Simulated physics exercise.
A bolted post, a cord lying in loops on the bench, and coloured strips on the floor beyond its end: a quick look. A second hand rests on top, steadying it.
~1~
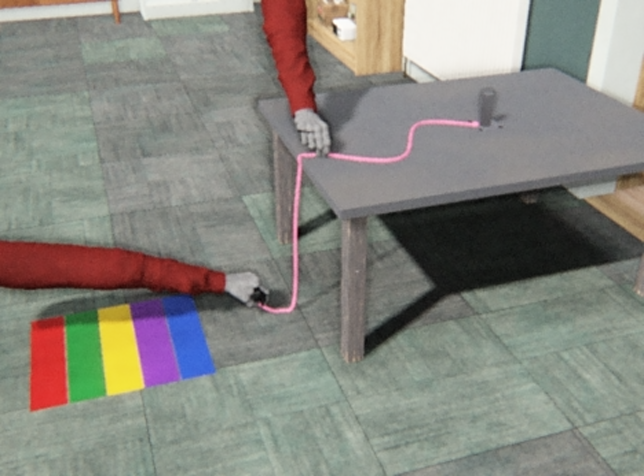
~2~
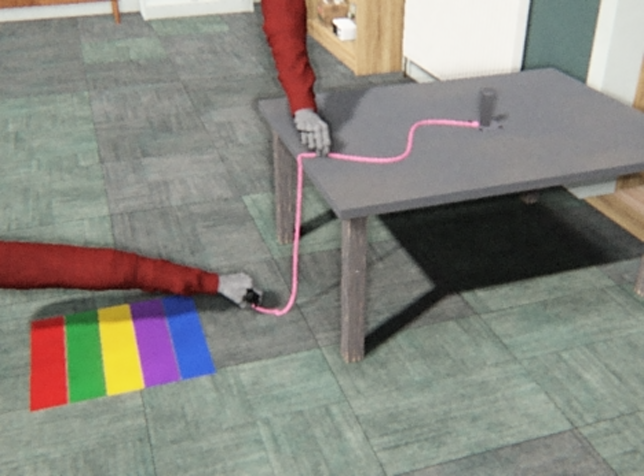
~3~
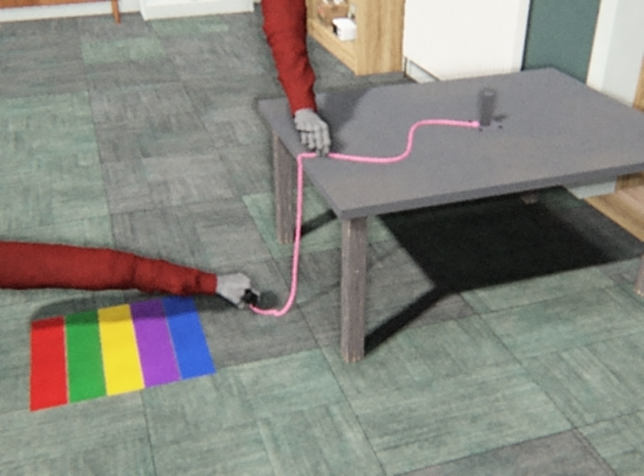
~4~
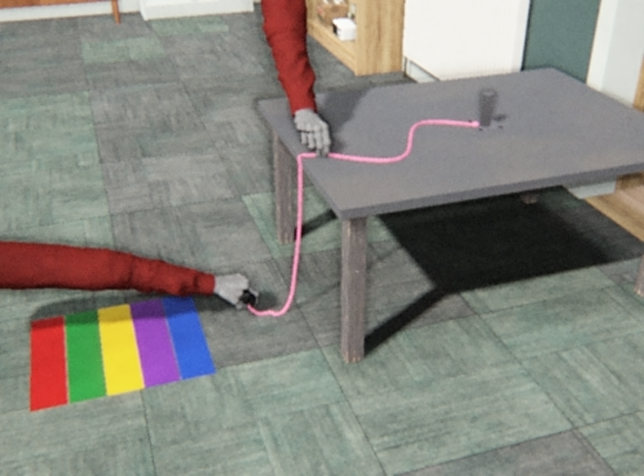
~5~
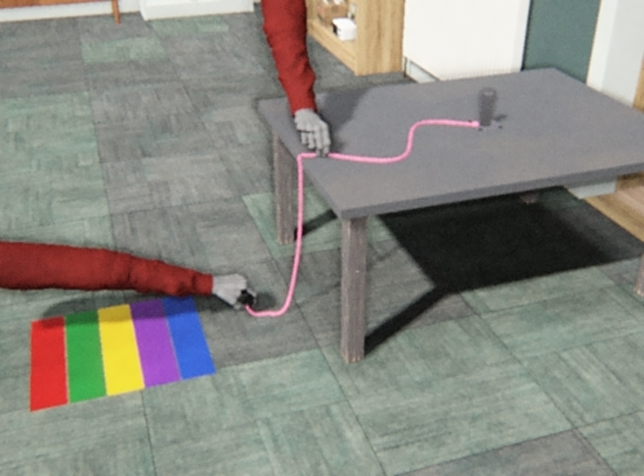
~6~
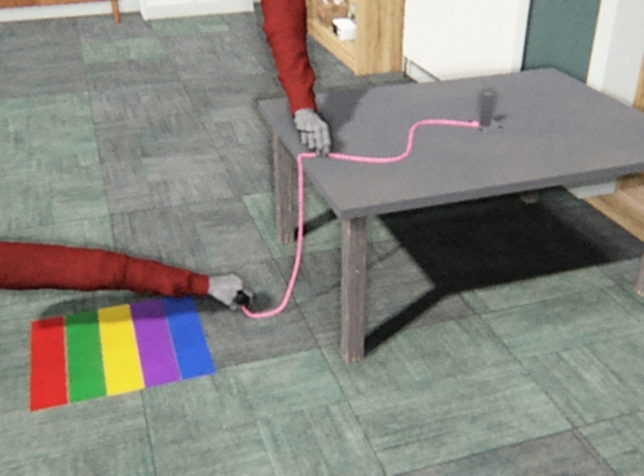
We see a pink cord running across a grey table and over its edge, with one red-sleeved hand on it there, while another hand near coloured floor strips draws the cord's lower end slightly to the left.
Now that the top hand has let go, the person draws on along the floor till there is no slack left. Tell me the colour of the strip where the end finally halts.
It halts over green.
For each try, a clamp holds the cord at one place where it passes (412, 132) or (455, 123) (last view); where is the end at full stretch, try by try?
First (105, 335), then (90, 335).
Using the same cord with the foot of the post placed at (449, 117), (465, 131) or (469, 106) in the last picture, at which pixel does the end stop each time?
Results per try: (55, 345); (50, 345); (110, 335).
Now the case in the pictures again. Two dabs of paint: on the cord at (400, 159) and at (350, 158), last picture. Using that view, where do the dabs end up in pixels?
In that view they reach (340, 150) and (295, 164).
Soon after, end near (144, 326); over purple.
Then, end near (107, 333); over yellow.
At full stretch, end near (83, 337); over green. The green one.
